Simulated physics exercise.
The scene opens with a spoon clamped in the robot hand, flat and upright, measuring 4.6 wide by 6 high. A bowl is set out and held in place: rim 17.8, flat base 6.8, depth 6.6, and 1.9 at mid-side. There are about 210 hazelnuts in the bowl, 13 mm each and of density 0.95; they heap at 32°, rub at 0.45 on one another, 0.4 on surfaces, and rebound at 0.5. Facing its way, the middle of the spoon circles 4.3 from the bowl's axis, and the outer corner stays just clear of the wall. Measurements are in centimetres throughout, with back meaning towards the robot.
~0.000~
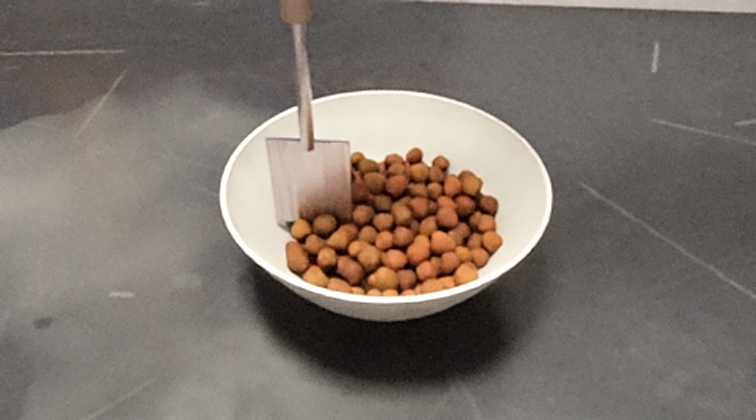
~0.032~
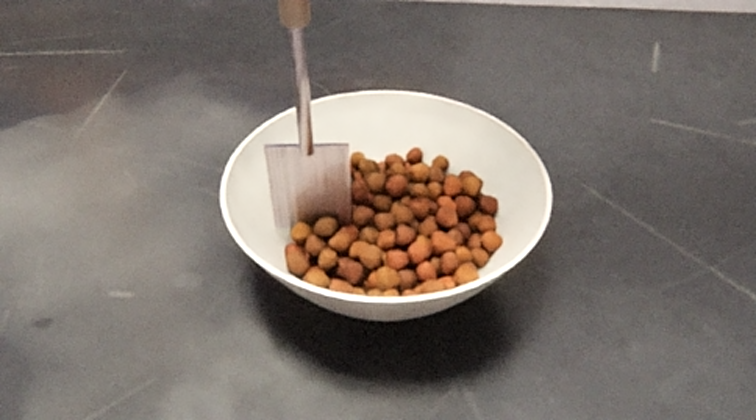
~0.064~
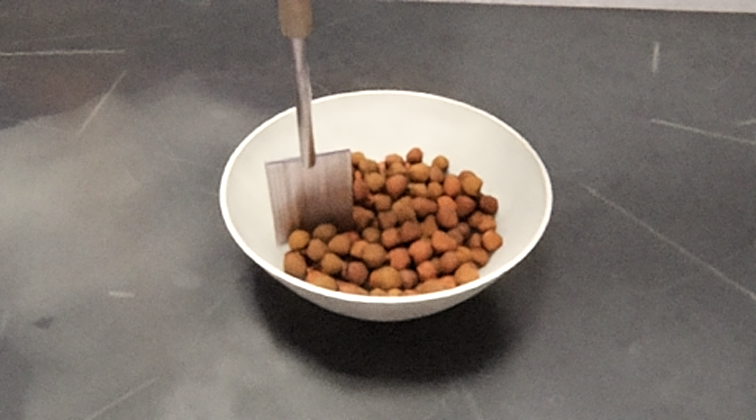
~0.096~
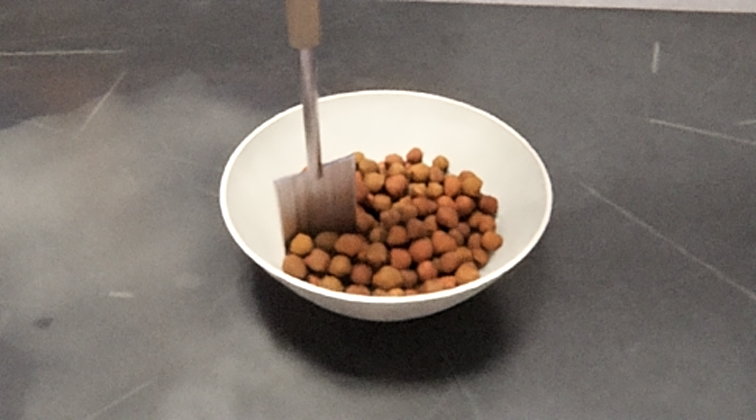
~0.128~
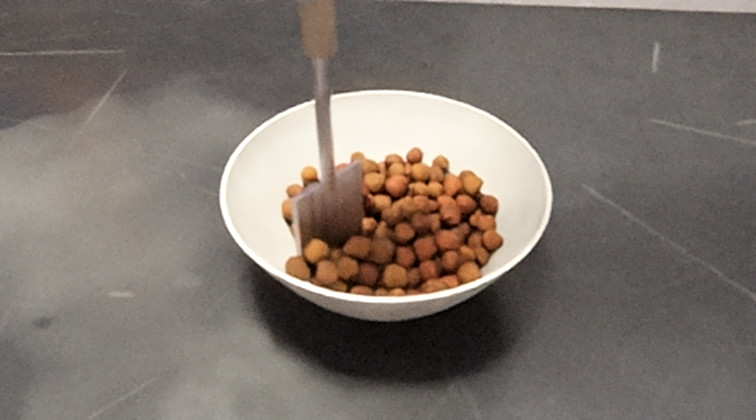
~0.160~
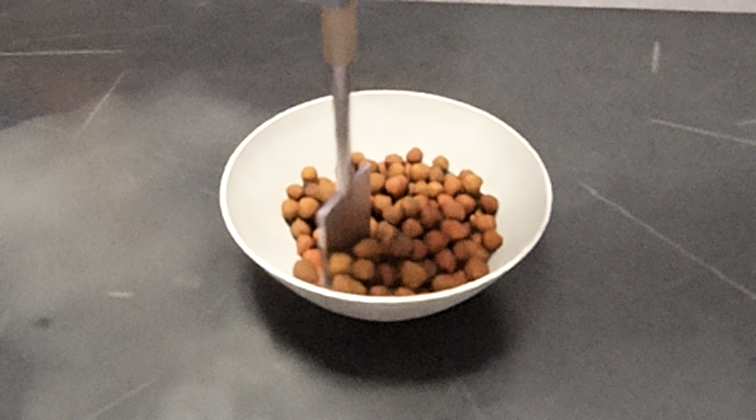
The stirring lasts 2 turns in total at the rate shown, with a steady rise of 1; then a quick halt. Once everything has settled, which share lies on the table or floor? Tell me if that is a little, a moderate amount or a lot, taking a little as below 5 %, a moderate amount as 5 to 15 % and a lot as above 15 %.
A moderate amount, from 5 to 15 %.
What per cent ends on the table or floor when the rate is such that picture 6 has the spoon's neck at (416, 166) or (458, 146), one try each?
About 30 % for one try and about 40 % for the other, in order.
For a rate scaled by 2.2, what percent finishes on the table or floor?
Close to 40 in a hundred.
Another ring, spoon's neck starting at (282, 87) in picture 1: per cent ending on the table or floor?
About 0 percent ends up on the table or floor.
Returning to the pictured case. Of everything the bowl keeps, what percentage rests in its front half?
I'd put it at roughly 55 per cent.
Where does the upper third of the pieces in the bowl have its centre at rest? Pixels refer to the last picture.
The centre is near pixel (334, 238).
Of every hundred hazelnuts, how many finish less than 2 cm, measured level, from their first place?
20 %.
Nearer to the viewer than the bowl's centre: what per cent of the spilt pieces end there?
Around 30 %.
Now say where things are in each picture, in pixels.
The first frame shows spoon neck at (306, 117), 0° round; upper third of the load around (402, 212), from x 290 to 490, top at y 155; 207 in the bowl.
The second frame shows spoon neck at (305, 121), 6° round; upper third of the load around (399, 217), from x 290 to 490, top at y 155.
The third frame shows spoon neck at (306, 133), 21° round; upper third of the load around (398, 218), from x 290 to 490, top at y 155.
The fourth frame shows spoon neck at (313, 144), 36° round; upper third of the load around (398, 220), from x 290 to 490, top at y 155.
The fifth frame shows spoon neck at (326, 155), 51° round; upper third of the load around (398, 228), from x 290 to 490, top at y 155.
The sixth frame shows spoon neck at (344, 163), 66° round; upper third of the load around (405, 232), from x 290 to 490, top at y 155; 207 in the bowl.
By 0.71 s, 324° round, highest piece 8 above the table; 199 in the bowl, 5 on the table or floor, 3 in flight or on the tool.
By 1.26 s, 222° round, highest piece 8 above the table; 192 in the bowl, 15 on the table or floor.
By 1.74 s, 0° round, highest piece 6 above the table; 187 in the bowl, 20 on the table or floor.
By 2.44 s, 0° round, highest piece 6 above the table; 187 in the bowl, 20 on the table or floor.
Final count, 187 in the bowl, 20 on the table or floor. That is 10 % on the table or floor.
